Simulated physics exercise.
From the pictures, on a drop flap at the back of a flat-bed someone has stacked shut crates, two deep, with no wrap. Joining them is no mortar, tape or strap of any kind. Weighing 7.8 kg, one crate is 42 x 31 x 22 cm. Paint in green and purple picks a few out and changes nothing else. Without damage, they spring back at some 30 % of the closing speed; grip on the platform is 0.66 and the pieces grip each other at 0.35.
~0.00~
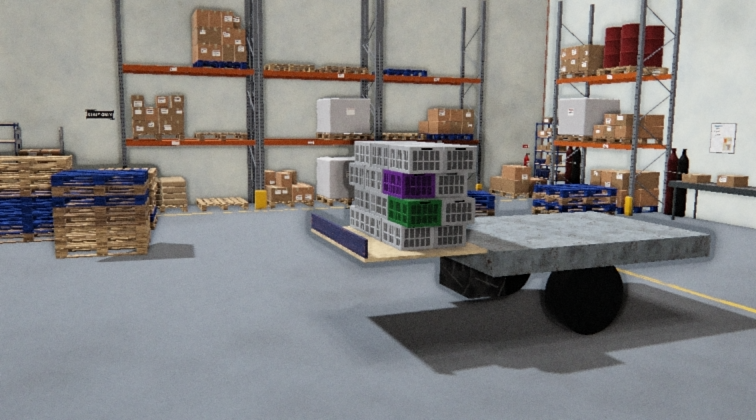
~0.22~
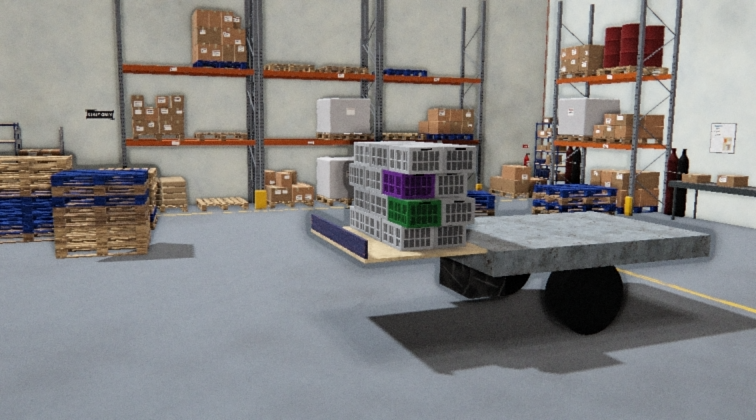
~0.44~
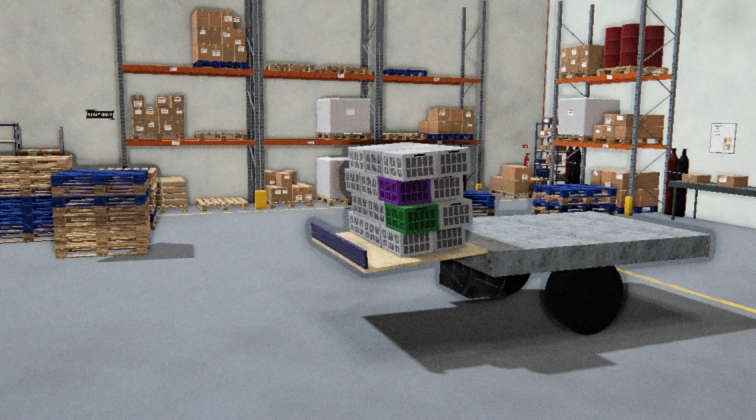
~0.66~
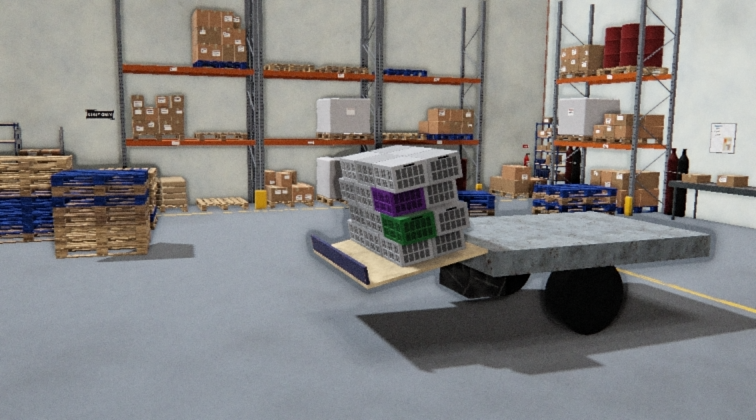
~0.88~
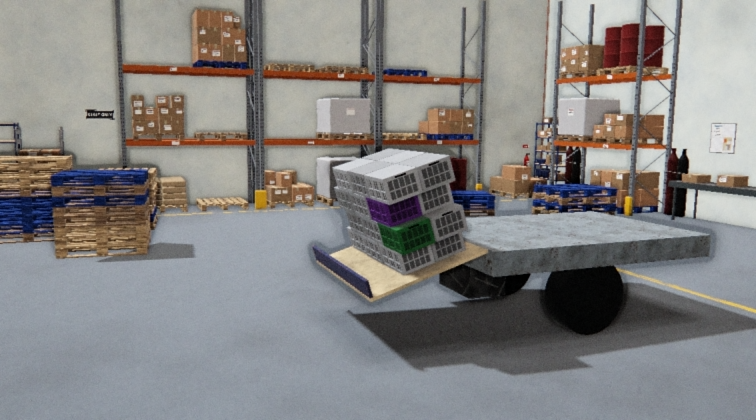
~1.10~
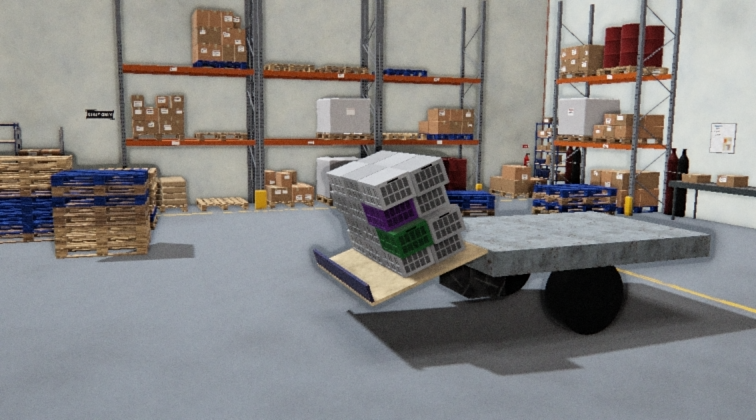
A wooden flap at the left end of a grey flat-bed, level at first, tilts steadily downward on its outer side, and the stacked grey crates, one purple and one green among them, lean left with it and shift slightly.
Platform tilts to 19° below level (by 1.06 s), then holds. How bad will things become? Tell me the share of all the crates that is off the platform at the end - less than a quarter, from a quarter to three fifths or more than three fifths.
My guess is the part that ends up off lands in the quarter-to-three-fifths band.
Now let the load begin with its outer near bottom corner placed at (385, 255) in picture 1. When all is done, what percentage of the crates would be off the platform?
60 percent.
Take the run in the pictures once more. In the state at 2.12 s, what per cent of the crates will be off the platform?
By then 40 %.
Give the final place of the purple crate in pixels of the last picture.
In the final picture its centre lies roughly at (283, 342).
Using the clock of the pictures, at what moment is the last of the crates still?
4.0 s, give or take.
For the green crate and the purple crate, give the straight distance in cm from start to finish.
Net displacement (cm): Green = 60; purple = 170.
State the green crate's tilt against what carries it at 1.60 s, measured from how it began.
Angle from initial pose, roughly 25 deg - estimate.
After 1.60 s, slope 19°; none of the 24 crates off the platform, 23 disturbed; green crate 27° from how it stood; purple crate 27° from how it stood.
After 2.12 s, slope 19°; 9 of the 24 crates off the platform; purple crate on its side; green crate 41° from how it stood, 9 cm lower.
In the end (4.0 s), slope 19°; 9 of the 24 crates off the platform; purple crate on its side; green crate 41° from how it stood, 9 cm lower. That is 38 per cent. From the last view, middles, purple crate near (283, 342), green crate near (368, 262).
